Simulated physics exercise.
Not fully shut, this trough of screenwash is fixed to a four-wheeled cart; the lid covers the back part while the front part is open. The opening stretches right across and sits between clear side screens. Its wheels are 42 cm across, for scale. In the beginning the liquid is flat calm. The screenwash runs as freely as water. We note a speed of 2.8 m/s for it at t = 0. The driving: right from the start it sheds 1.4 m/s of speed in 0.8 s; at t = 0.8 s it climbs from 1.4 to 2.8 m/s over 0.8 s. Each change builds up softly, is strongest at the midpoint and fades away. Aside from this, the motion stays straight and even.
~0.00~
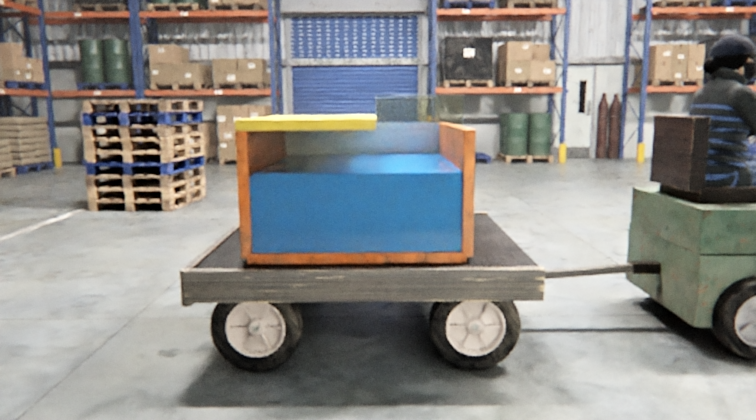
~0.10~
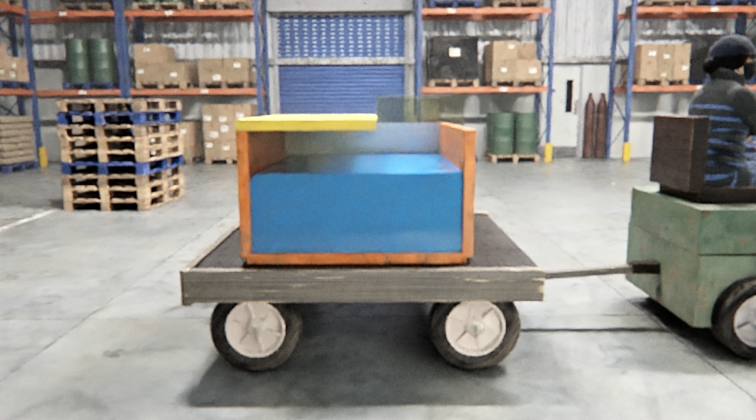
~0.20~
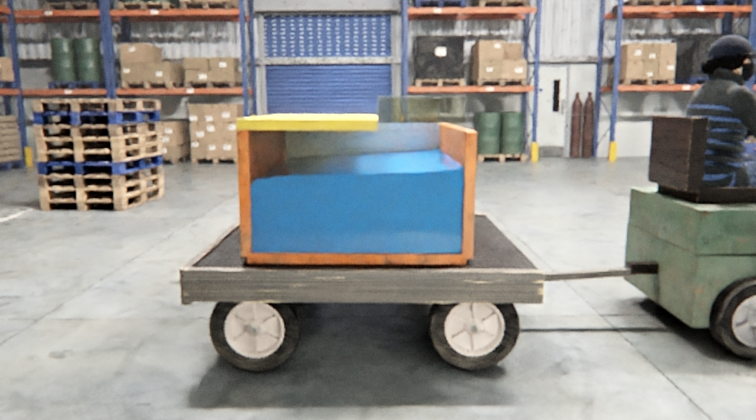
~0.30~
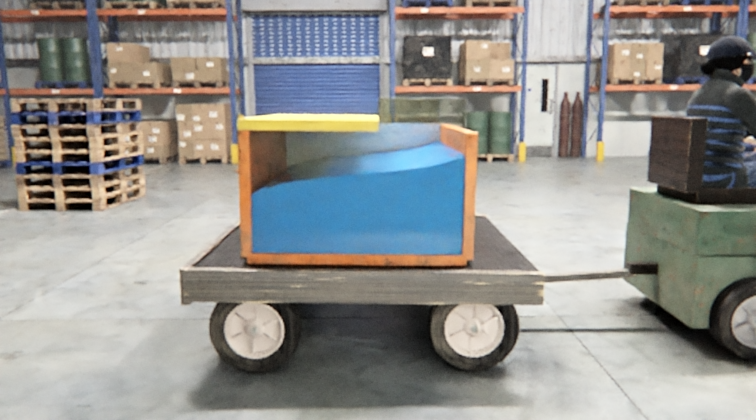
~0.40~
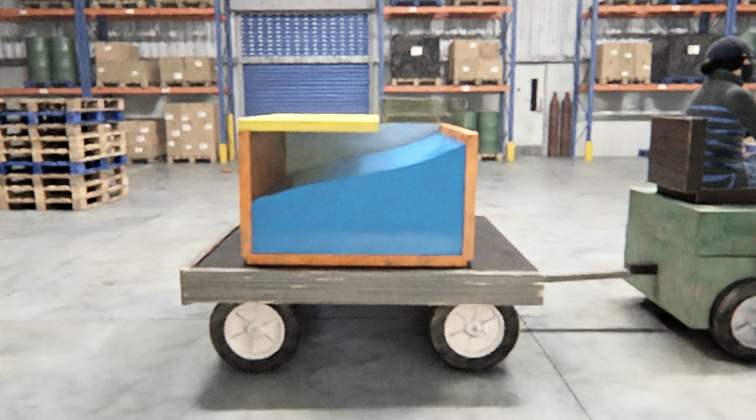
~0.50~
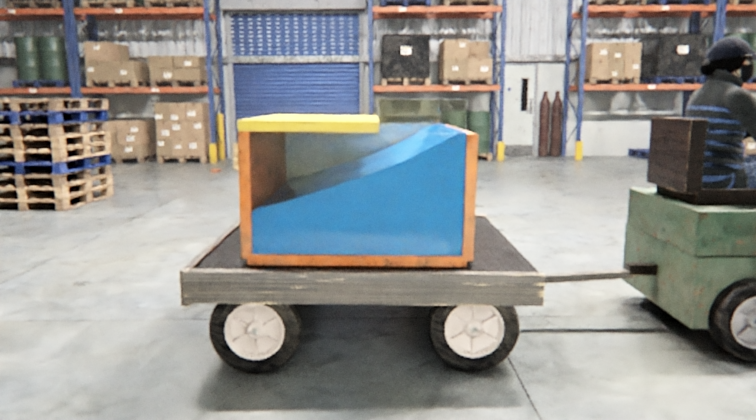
Blue liquid in an open-topped box on a towed cart climbs steadily toward the right.
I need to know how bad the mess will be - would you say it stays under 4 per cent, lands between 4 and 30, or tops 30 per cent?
I would say it stays under 4 per cent.
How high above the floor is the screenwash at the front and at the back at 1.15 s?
Front: 22 cm; back: 54 cm.
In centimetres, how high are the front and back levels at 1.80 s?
Height at the front is 38 cm; height at the back is 38 cm.
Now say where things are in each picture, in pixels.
The surface is at (446, 175) near the front wall; the surface is at (271, 175) near the back wall; the front is on the right; the opening runs from (376, 121) to (463, 120); a wheel hub at (254, 331), in the first frame.
The surface is at (446, 175) near the front wall; the surface is at (271, 176) near the back wall, in the second frame.
The surface is at (447, 172) near the front wall; the surface is at (272, 180) near the back wall, in the third frame.
The surface is at (448, 164) near the front wall; the surface is at (273, 188) near the back wall, in the fourth frame.
The surface is at (448, 154) near the front wall; the surface is at (273, 198) near the back wall, in the fifth frame.
The surface is at (449, 140) near the front wall; the surface is at (273, 206) near the back wall; a wheel hub at (253, 334), in the sixth frame.
After 1.15 s the surface stands 53 cm at the back and 23 cm at the front; 1 per cent is out, over the front.
After 1.80 s the surface stands 38 cm at the back and 37 cm at the front; 1 per cent is out, over the front.
After 2.40 s the surface stands 29 cm at the back and 32 cm at the front; 1 per cent is out, over the front.
After 4.49 s 1 per cent is out, over the front, 4 of 376 litres.
